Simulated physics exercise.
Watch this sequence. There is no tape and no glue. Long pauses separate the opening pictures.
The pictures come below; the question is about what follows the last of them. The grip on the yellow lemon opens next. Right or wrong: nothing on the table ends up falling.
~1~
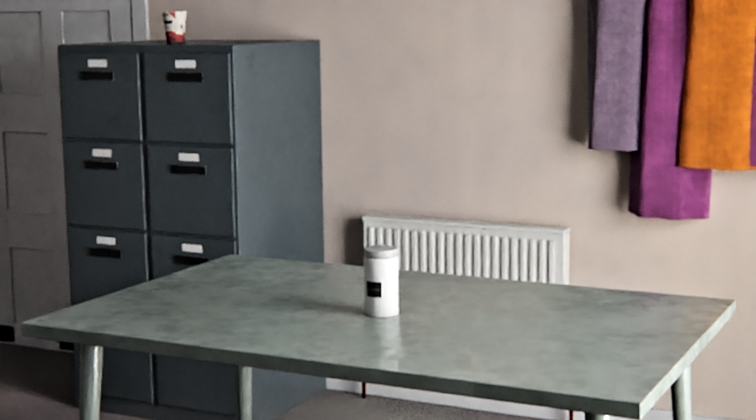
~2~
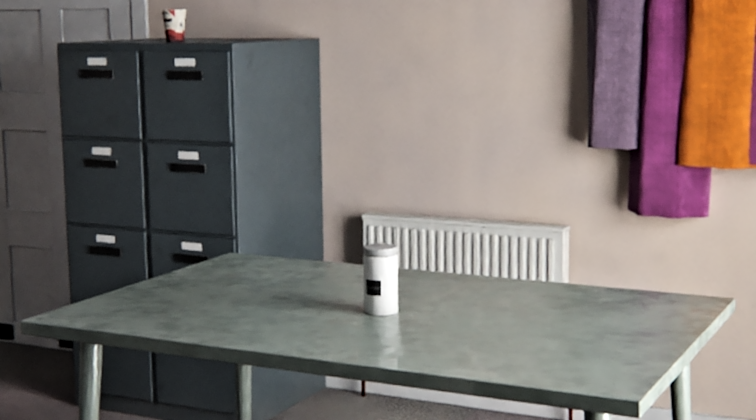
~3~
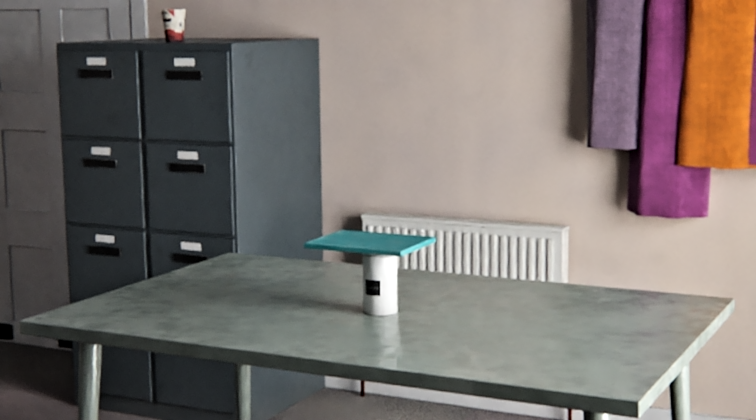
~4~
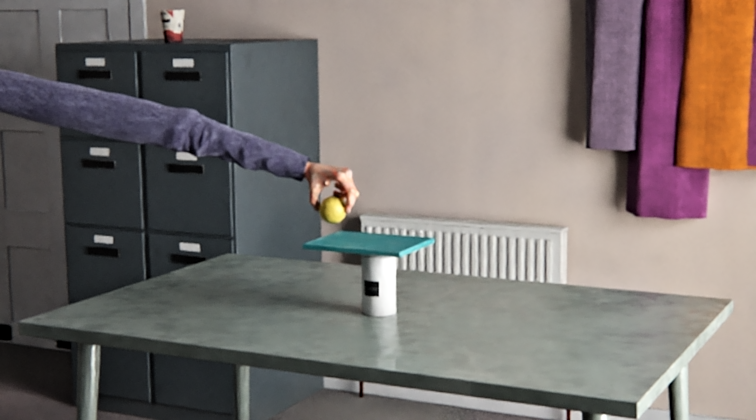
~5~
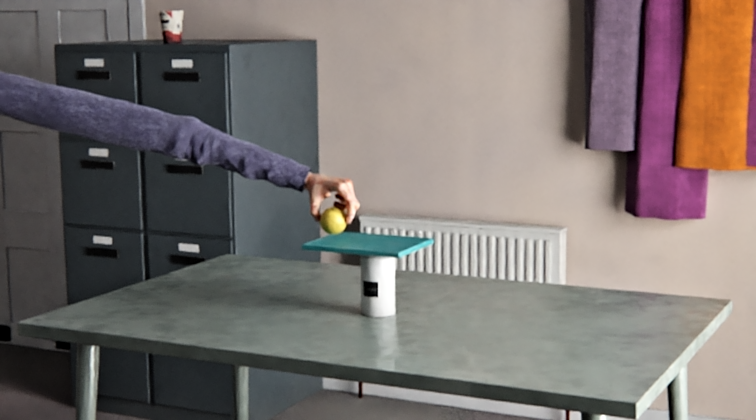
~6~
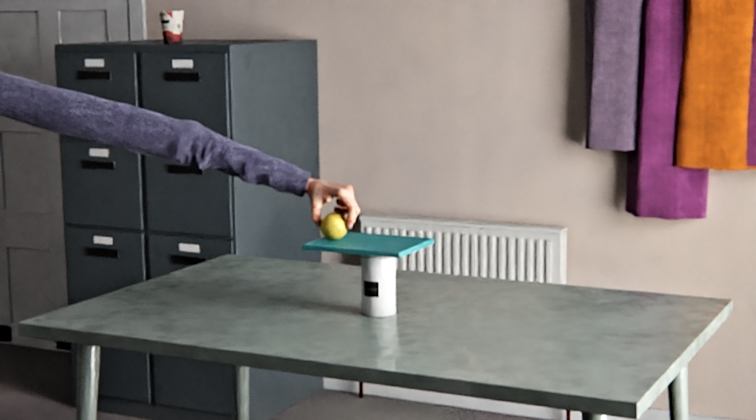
Wrong, some of it falls.
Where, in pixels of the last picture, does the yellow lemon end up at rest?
It ends up close to (319, 296).
Then, 0.30 s on from there, yellow lemon now fallen; turquoise lid turned 53° from how it was put.
Then, 0.50 s on from there, turquoise lid now fallen.
Then, 0.70 s on from there, things are still on the move.
In the end, fallen, turquoise lid and yellow lemon; white jar unmoved. At the end, from the last picture's camera, yellow lemon near (319, 296). The stack gives way.
